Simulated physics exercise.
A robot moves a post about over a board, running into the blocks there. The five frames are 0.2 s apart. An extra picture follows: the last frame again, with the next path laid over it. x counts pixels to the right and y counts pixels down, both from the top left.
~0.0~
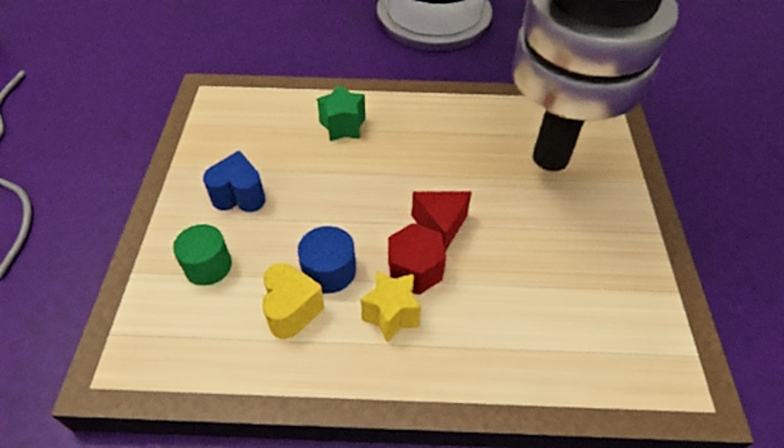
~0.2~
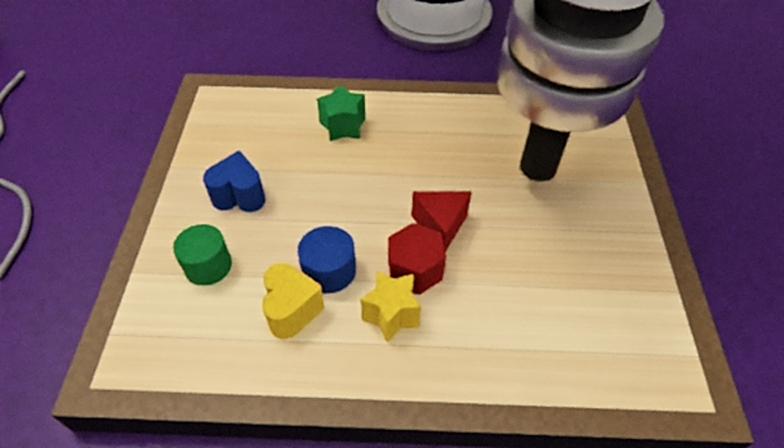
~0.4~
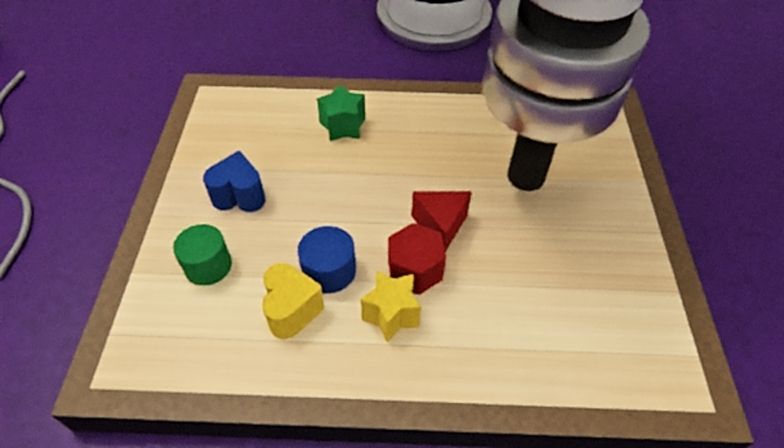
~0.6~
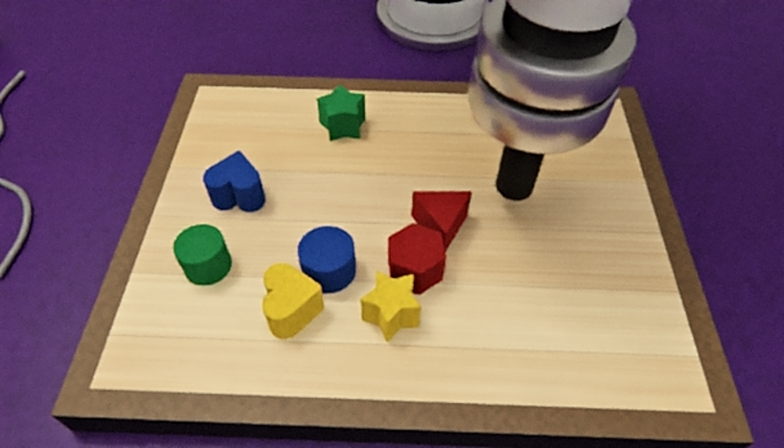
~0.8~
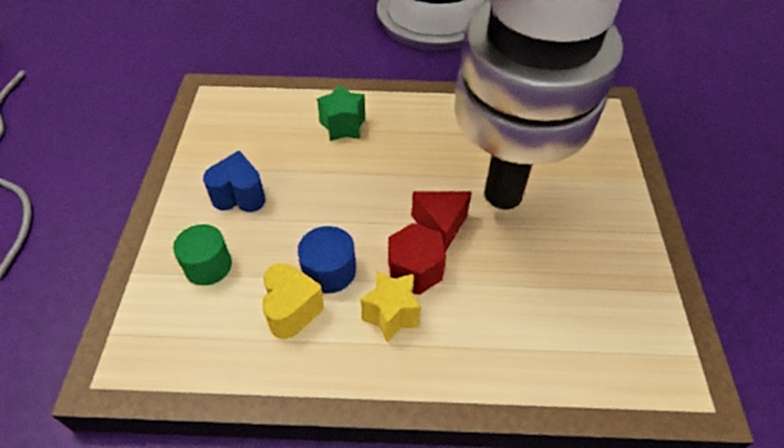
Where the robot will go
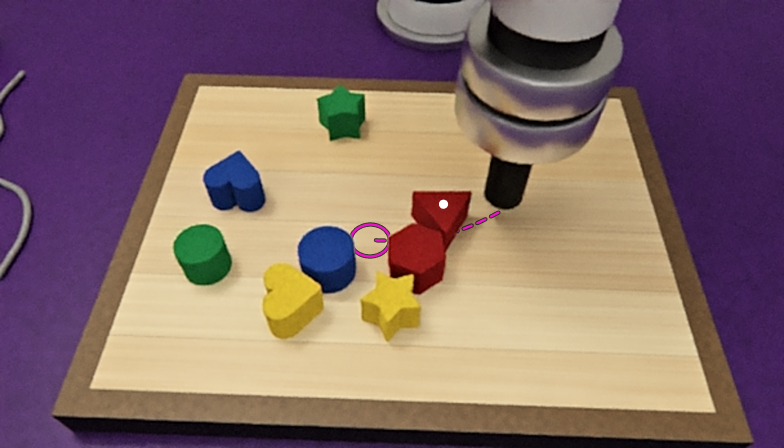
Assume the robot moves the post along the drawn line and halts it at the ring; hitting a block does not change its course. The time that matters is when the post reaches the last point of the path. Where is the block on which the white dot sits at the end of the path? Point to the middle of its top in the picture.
Around (339, 198).
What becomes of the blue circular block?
The answer is that it remains undisturbed.
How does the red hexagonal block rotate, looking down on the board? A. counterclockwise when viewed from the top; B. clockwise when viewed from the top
I'll go with A - counterclockwise when viewed from the top.
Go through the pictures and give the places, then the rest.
In the first picture, lower end of the post at (550, 159), tops of blocks, blue circular block at (326, 247), yellow star-shaped block at (392, 294), red hexagonal block at (417, 247), red three-sided block at (444, 204).
In the second picture, post at (538, 168), blocks as before.
In the third picture, post at (526, 178), blocks as before.
In the fourth picture, post at (514, 187), blocks as before.
In the fifth picture, post at (503, 195), blue circular block at (326, 247), yellow star-shaped block at (392, 294), red hexagonal block at (417, 247), red three-sided block at (444, 204).
The drawn path runs from (499, 212) over (461, 230) and (417, 239) to (370, 240); the dot is on the red three-sided block.
One third of the way, post at (464, 213); red three-sided block at (426, 203), turned 25° anticlockwise.
Two thirds of the way, post at (416, 223); yellow star-shaped block at (390, 297); red hexagonal block at (406, 255), turned 20° anticlockwise; red three-sided block at (376, 205), turned 35° anticlockwise.
At the end, post at (370, 223); blue circular block not moved; yellow star-shaped block at (390, 299); red hexagonal block at (404, 257), turned 25° anticlockwise; red three-sided block at (339, 198).
